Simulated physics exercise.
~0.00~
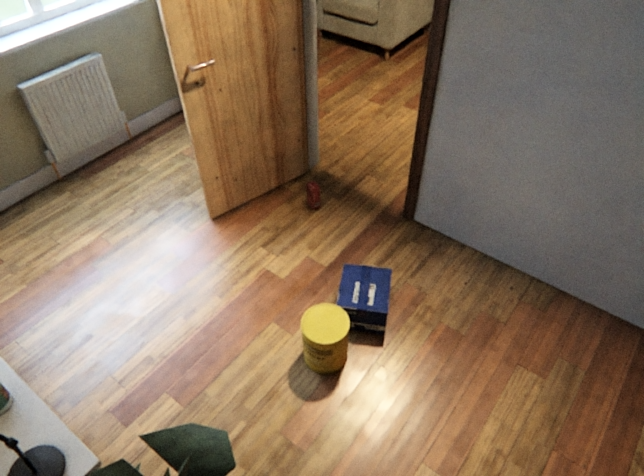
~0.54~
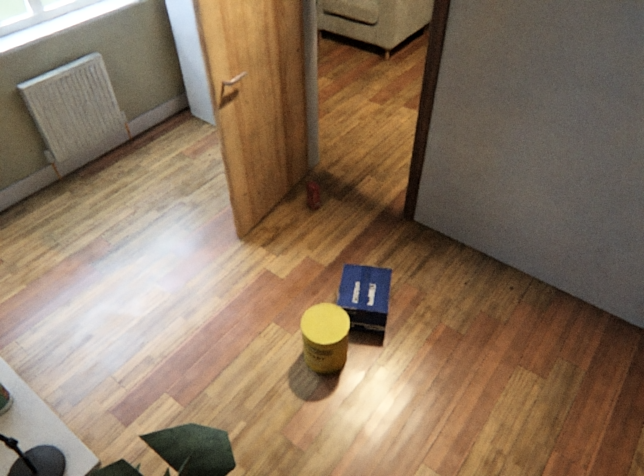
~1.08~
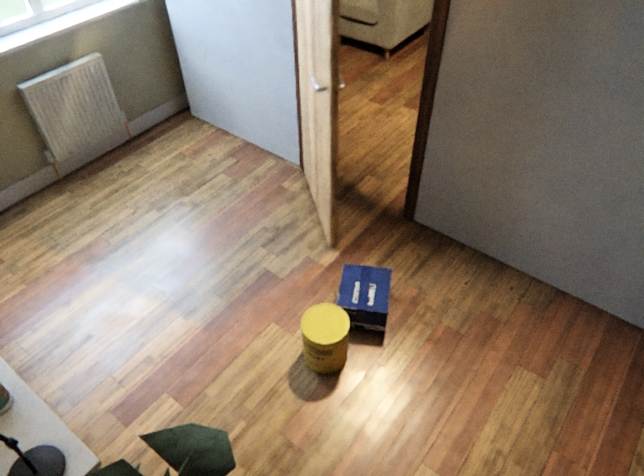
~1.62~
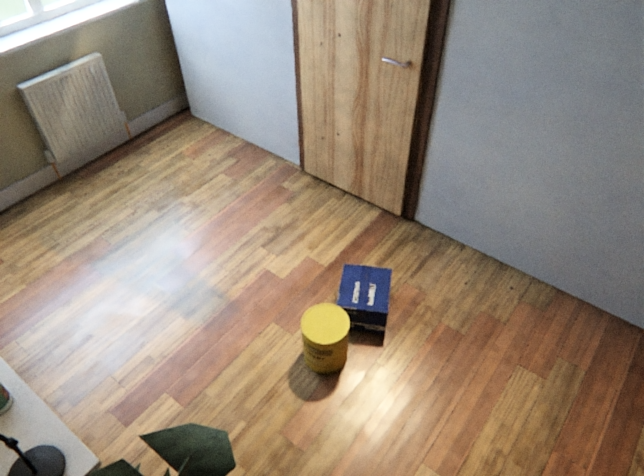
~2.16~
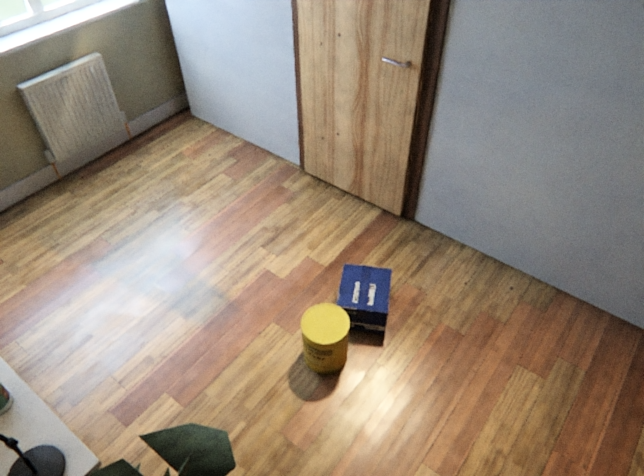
A wooden door swung from wide open on the left toward the doorway, where a small red item stood, and passed out of sight behind it. The door ended fully shut, while the yellow pail and blue parcel stayed put on the floor.
